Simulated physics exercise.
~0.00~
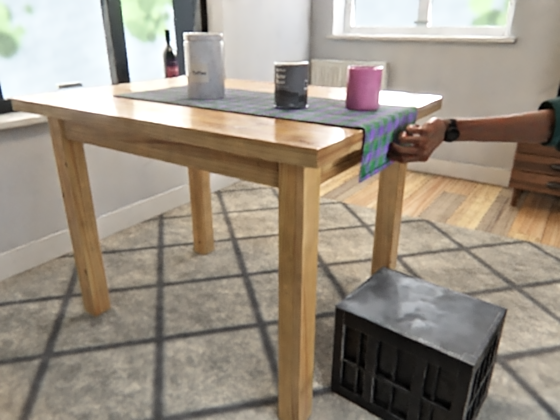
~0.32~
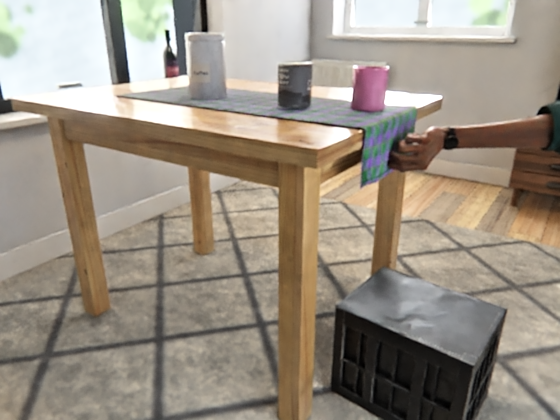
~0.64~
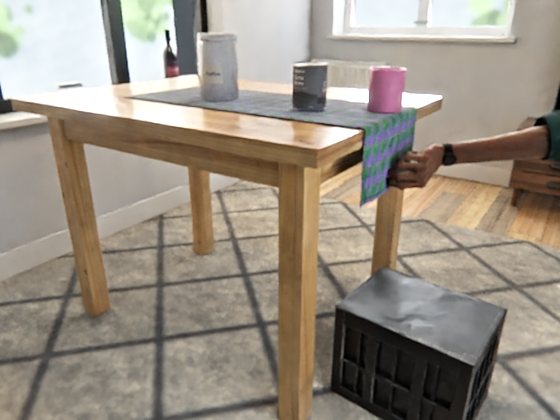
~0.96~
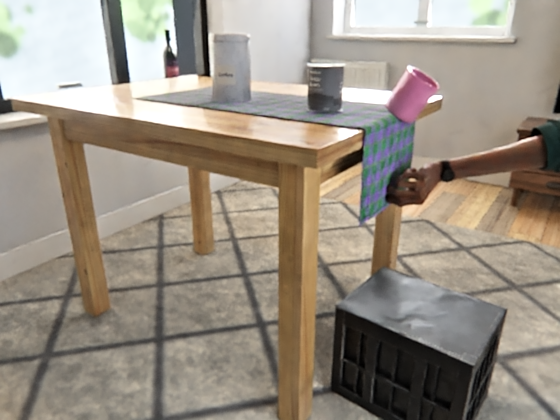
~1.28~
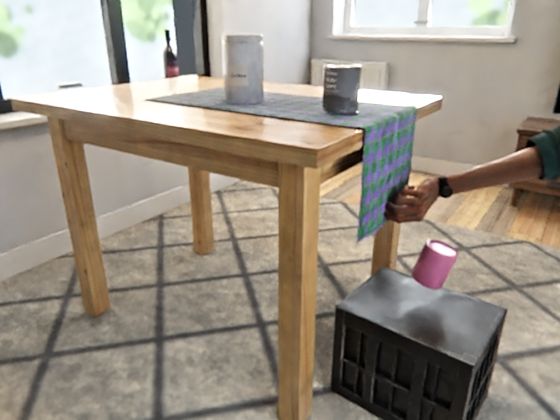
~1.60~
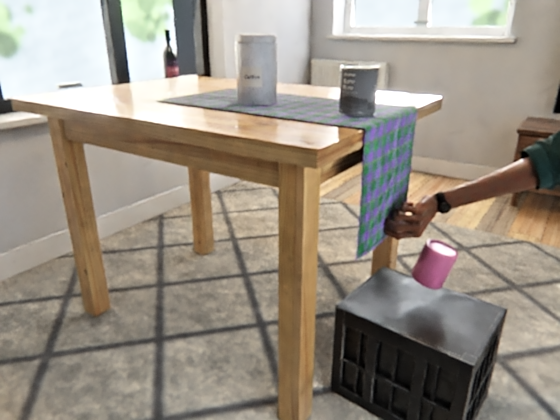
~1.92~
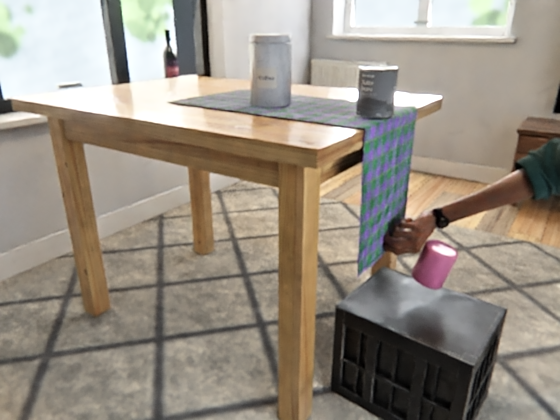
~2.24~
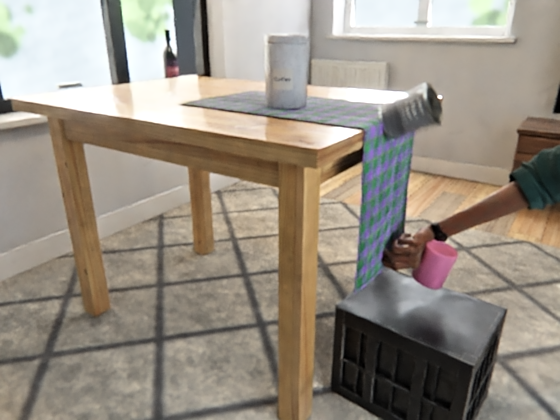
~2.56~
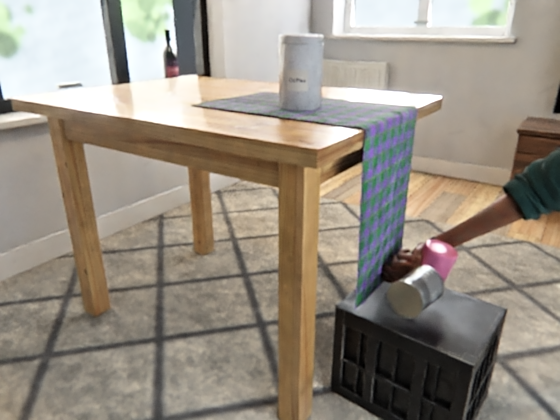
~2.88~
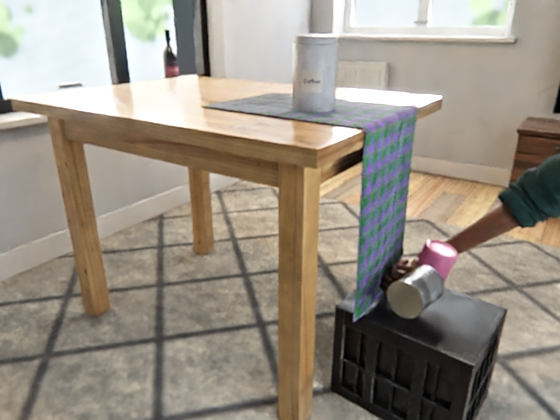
In a bright room with a patterned rug, a still camera looks across a wooden table with a black crate on the floor by its right end. A white canister, a dark grey tin and a pink mug stand on a runner whose green and purple checked end hangs over the edge. A hand from the right pulls the cloth steadily down, carrying everything rightward. The mug tips off and lands on the crate, then the tin topples after it. Finally the hem reaches the crate, the hand still there, tin and mug resting on top, while the canister stays upright near the table's edge.
